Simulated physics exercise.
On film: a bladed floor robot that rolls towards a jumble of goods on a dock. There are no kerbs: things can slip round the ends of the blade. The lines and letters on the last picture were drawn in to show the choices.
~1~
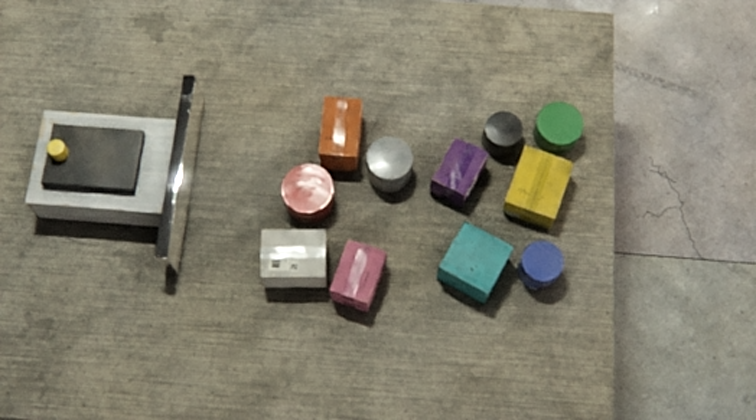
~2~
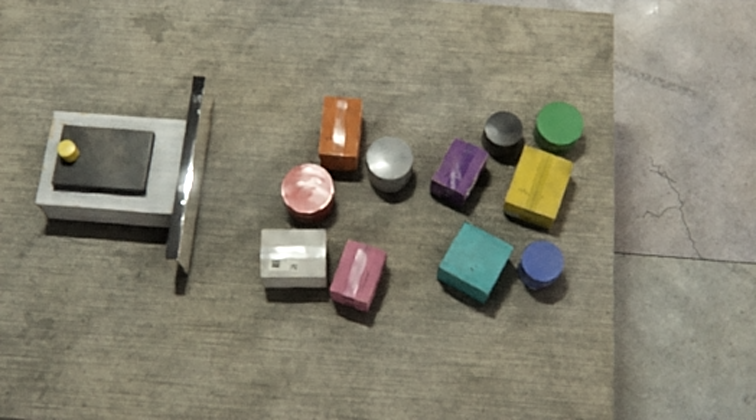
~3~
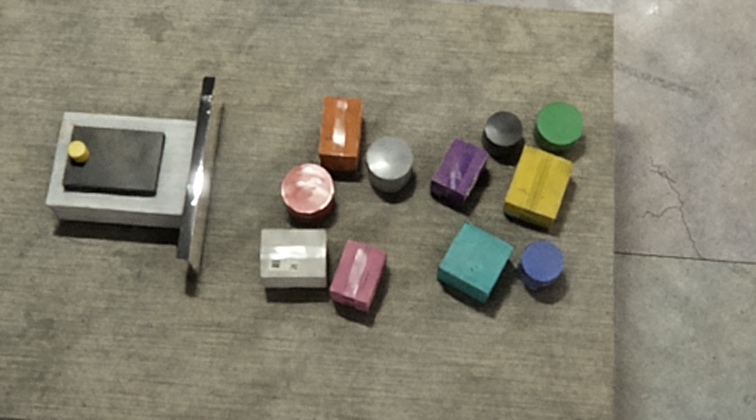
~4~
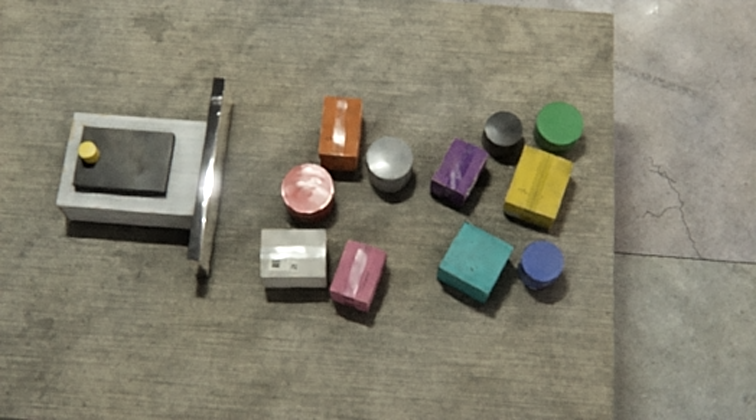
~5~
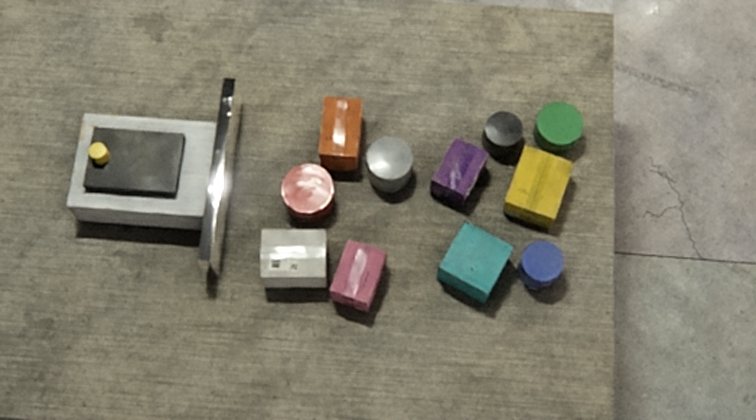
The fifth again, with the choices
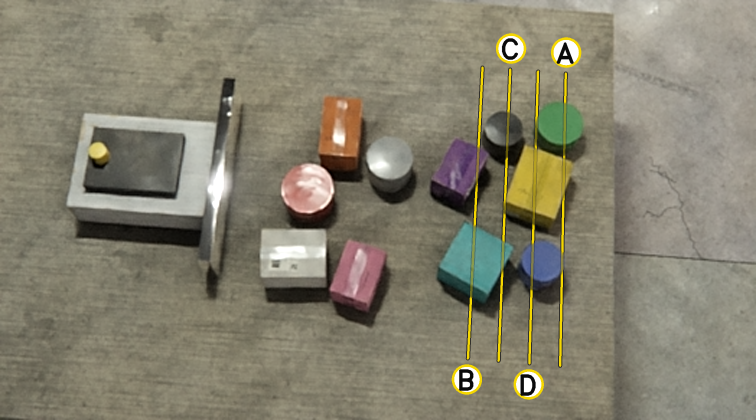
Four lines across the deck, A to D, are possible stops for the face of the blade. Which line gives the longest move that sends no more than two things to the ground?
Stop at B.
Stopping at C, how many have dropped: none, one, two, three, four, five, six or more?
Three.
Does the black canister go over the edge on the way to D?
No.
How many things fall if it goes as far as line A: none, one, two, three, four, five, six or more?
Six or more.
On the marked copy, A at (563, 212); B at (476, 206); C at (505, 208); D at (534, 210).
Following B. Soon after the start, robot (235, 168); pink parcel (394, 279); white box (343, 264).
Later, robot (329, 175); blue pail (584, 269); yellow box (558, 192).
In the end, robot (398, 180); blue pail over the edge; yellow box over the edge; two fallen.
As for the rest, A drops eight; C drops three; D drops six.
